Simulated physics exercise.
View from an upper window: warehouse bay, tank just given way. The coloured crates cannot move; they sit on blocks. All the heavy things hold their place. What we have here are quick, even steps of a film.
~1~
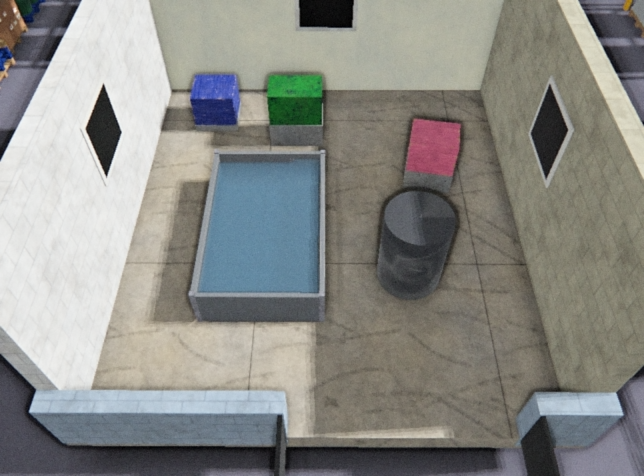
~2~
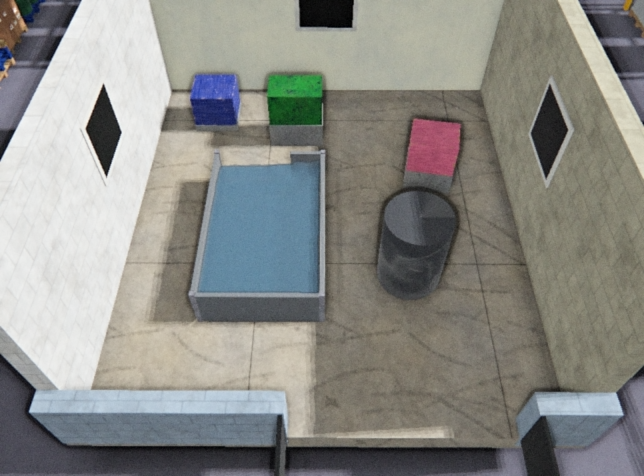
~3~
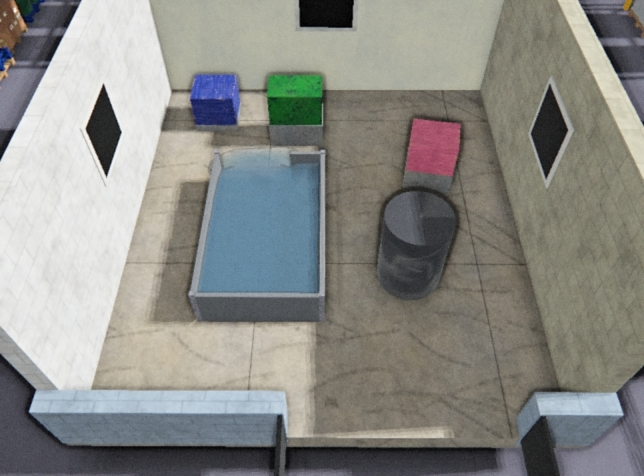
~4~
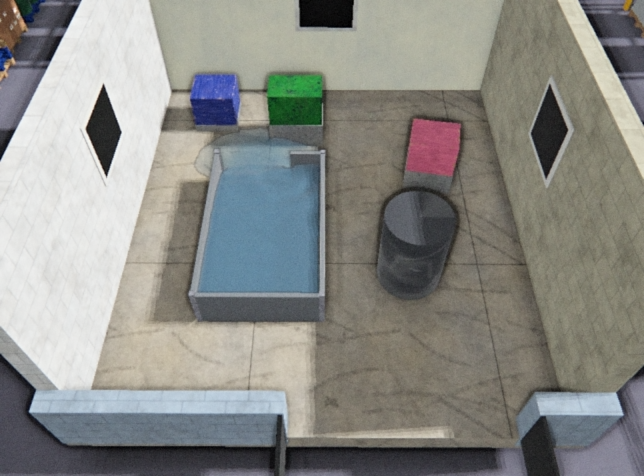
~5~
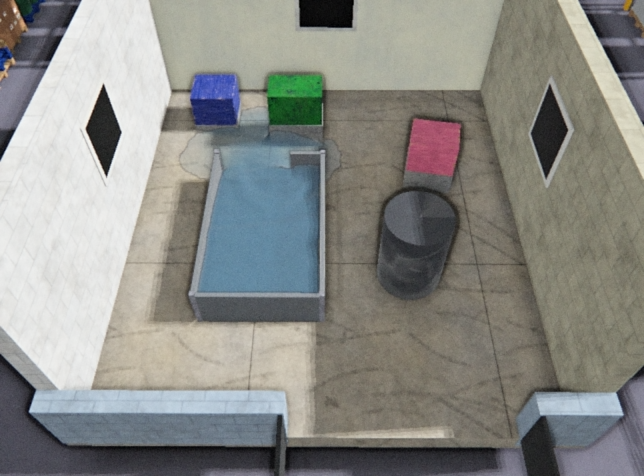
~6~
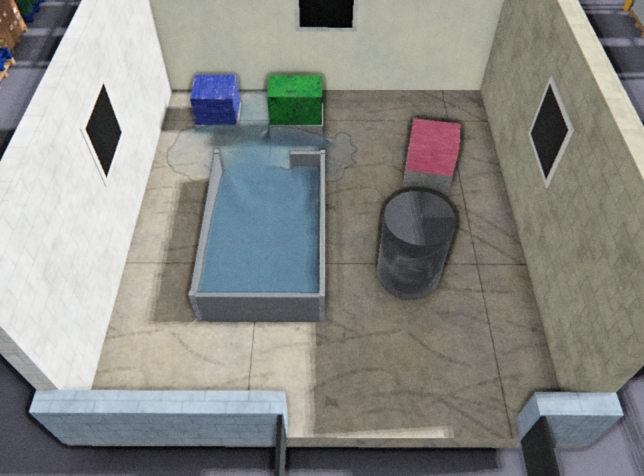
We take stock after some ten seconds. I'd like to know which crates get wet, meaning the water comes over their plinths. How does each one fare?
The pink crate does not get wet. The blue crate does get wet. The green crate does not get wet.
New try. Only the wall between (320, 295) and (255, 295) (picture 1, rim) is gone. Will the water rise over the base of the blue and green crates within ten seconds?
Note - blue crate is left dry; green crate is left dry.
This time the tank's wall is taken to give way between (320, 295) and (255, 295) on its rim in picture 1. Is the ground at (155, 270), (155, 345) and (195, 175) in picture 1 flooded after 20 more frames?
Soaked, soaked, untouched.
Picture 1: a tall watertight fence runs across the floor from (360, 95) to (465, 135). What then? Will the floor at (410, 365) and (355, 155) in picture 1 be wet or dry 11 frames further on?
In order, I'd call them bare and inundated.
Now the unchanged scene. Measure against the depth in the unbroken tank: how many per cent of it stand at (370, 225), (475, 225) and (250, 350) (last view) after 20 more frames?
Readings in sequence: 4, 2, 0 percent.
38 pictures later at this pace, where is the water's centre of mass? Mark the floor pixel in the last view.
About (297, 194) in the last view.
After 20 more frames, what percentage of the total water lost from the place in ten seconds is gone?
Approximately 0 %.
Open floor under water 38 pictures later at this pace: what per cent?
It comes to 85 per cent.
A moment on, water covers 20 % of the floor; the pink crate water round its plinth, the blue crate water round its plinth, the green crate water round its plinth.
Next, water covers 40 % of the floor; the pink crate water round its plinth, the blue crate water round its plinth, the green crate water round its plinth.
Then, water covers 60 % of the floor; the pink crate water round its plinth, the blue crate water round its plinth, the green crate water round its plinth.
Later, water covers 85 % of the floor; the pink crate water round its plinth, the blue crate water round its plinth, the green crate water round its plinth.
In the end, water covers 100 % of the floor; the pink crate stayed above the water, the blue crate was topped, the green crate stayed above the water.
